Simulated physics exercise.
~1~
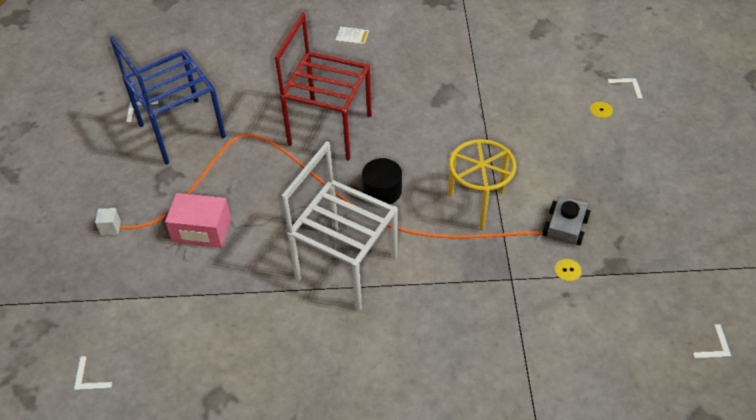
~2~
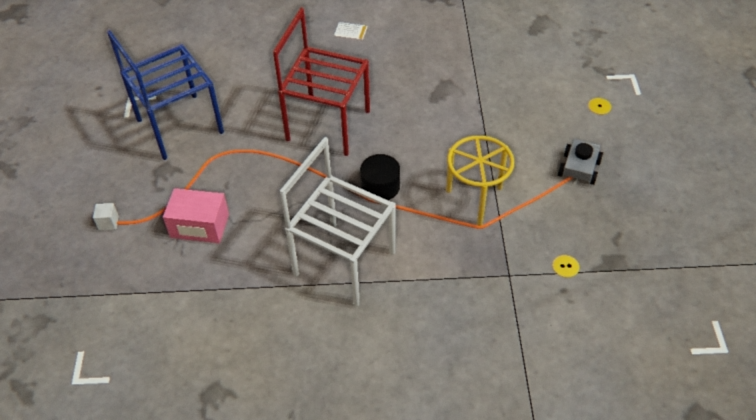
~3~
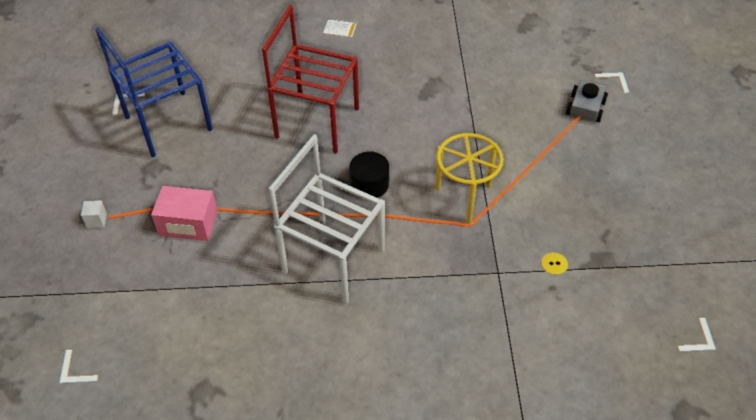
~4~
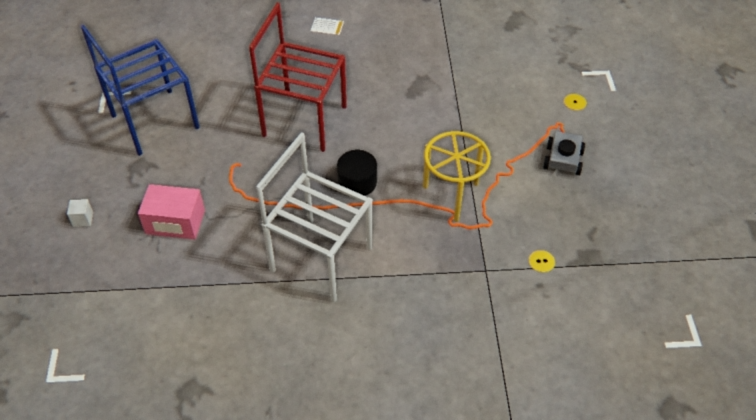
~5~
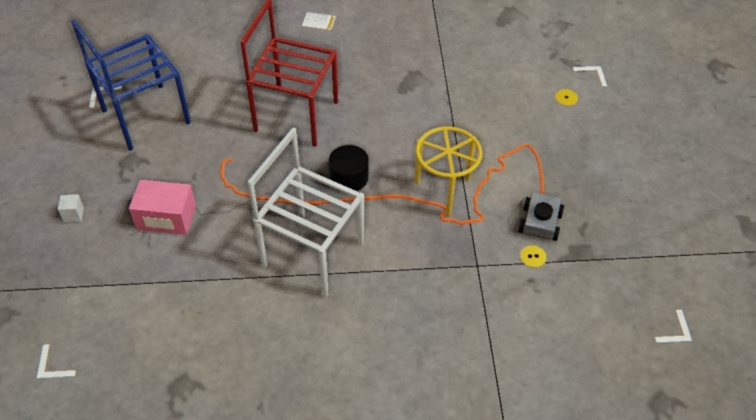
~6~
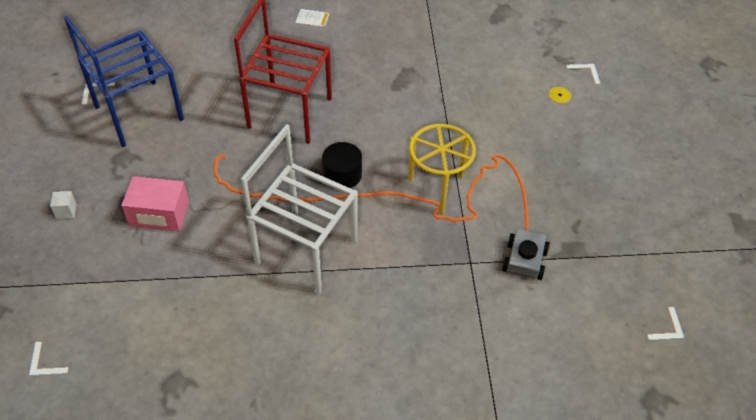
A small grey cart drives up, pulls its orange lead loose, then rolls back down.
